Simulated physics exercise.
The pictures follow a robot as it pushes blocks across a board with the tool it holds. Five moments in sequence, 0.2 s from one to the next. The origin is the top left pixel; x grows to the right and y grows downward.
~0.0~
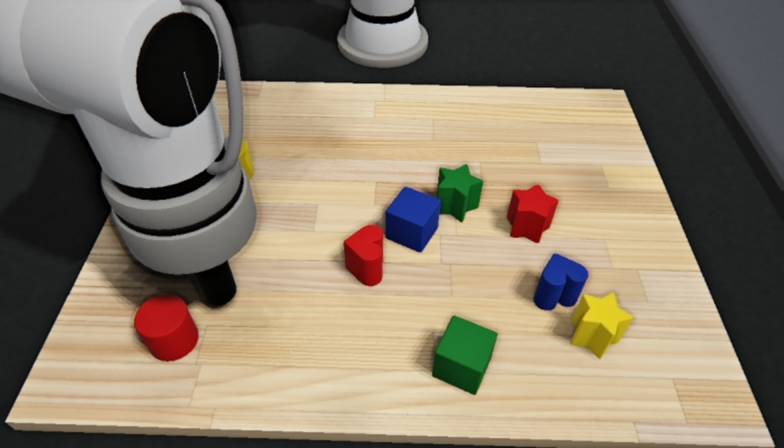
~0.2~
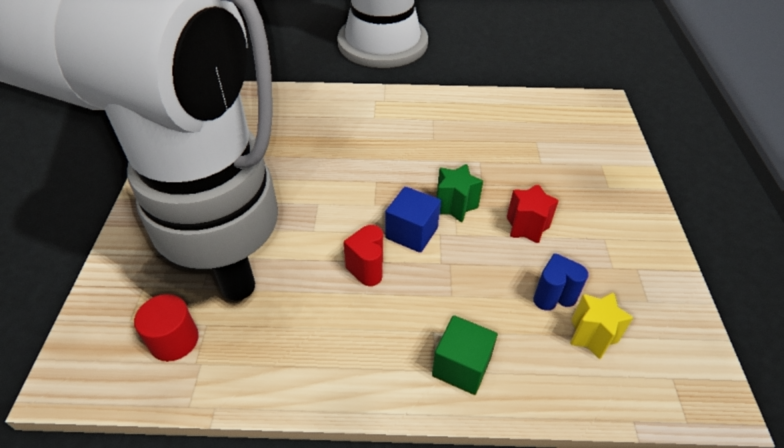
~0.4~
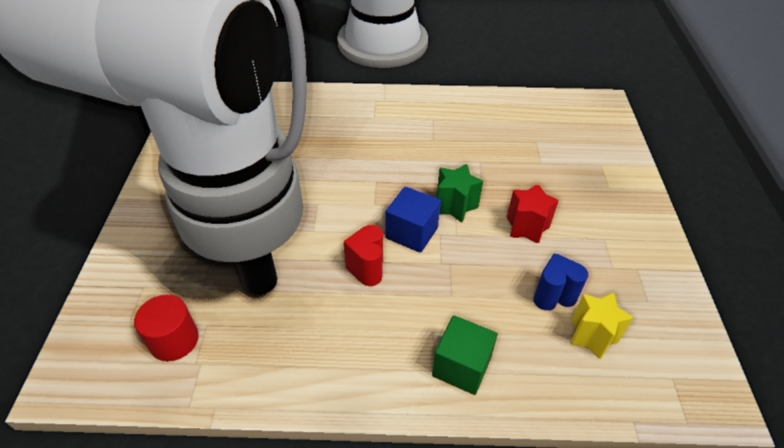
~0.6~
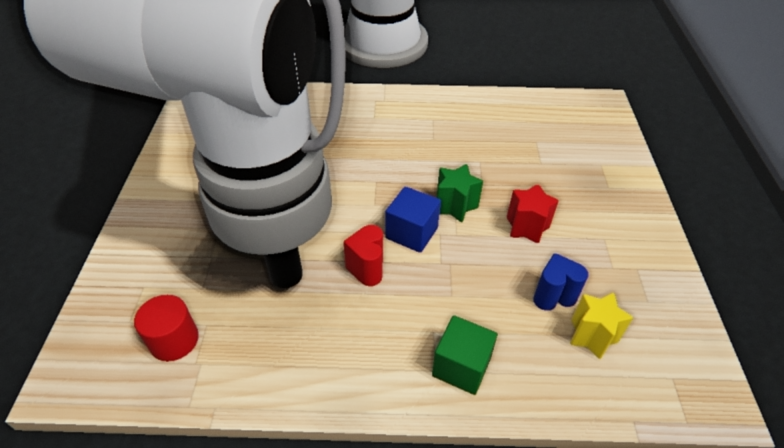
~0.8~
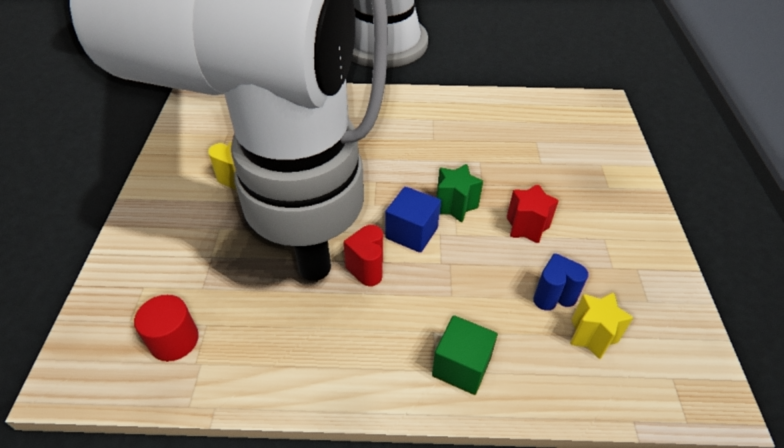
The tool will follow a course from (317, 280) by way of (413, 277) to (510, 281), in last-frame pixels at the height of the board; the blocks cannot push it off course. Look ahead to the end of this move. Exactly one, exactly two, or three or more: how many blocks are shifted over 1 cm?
I predict two.
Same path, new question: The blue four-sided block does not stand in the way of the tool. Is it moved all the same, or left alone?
That one moves away.
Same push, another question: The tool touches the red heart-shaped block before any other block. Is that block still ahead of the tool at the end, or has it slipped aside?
As far as I can tell, the red heart-shaped block has dropped away to the side or behind.
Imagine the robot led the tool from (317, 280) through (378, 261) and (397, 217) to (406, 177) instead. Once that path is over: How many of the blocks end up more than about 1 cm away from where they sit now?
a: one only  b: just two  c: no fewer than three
c - no fewer than three.
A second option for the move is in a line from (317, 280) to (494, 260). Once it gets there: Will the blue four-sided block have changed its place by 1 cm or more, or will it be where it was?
It moves.
What follows on the original path. One third of the way, tool (381, 265); red heart-shaped block (405, 230), turned 20° anticlockwise; blue four-sided block (419, 200).
Two thirds of the way, tool (448, 267); red heart-shaped block (426, 225), turned 45° anticlockwise; blue four-sided block (424, 193), turned 20° anticlockwise; green star block (459, 175), turned 15° clockwise.
At the end, tool (513, 269); red heart-shaped block (426, 225), turned 45° anticlockwise; blue four-sided block (424, 193), turned 20° anticlockwise; green star block (459, 175), turned 15° clockwise; blue heart-shaped block not moved.
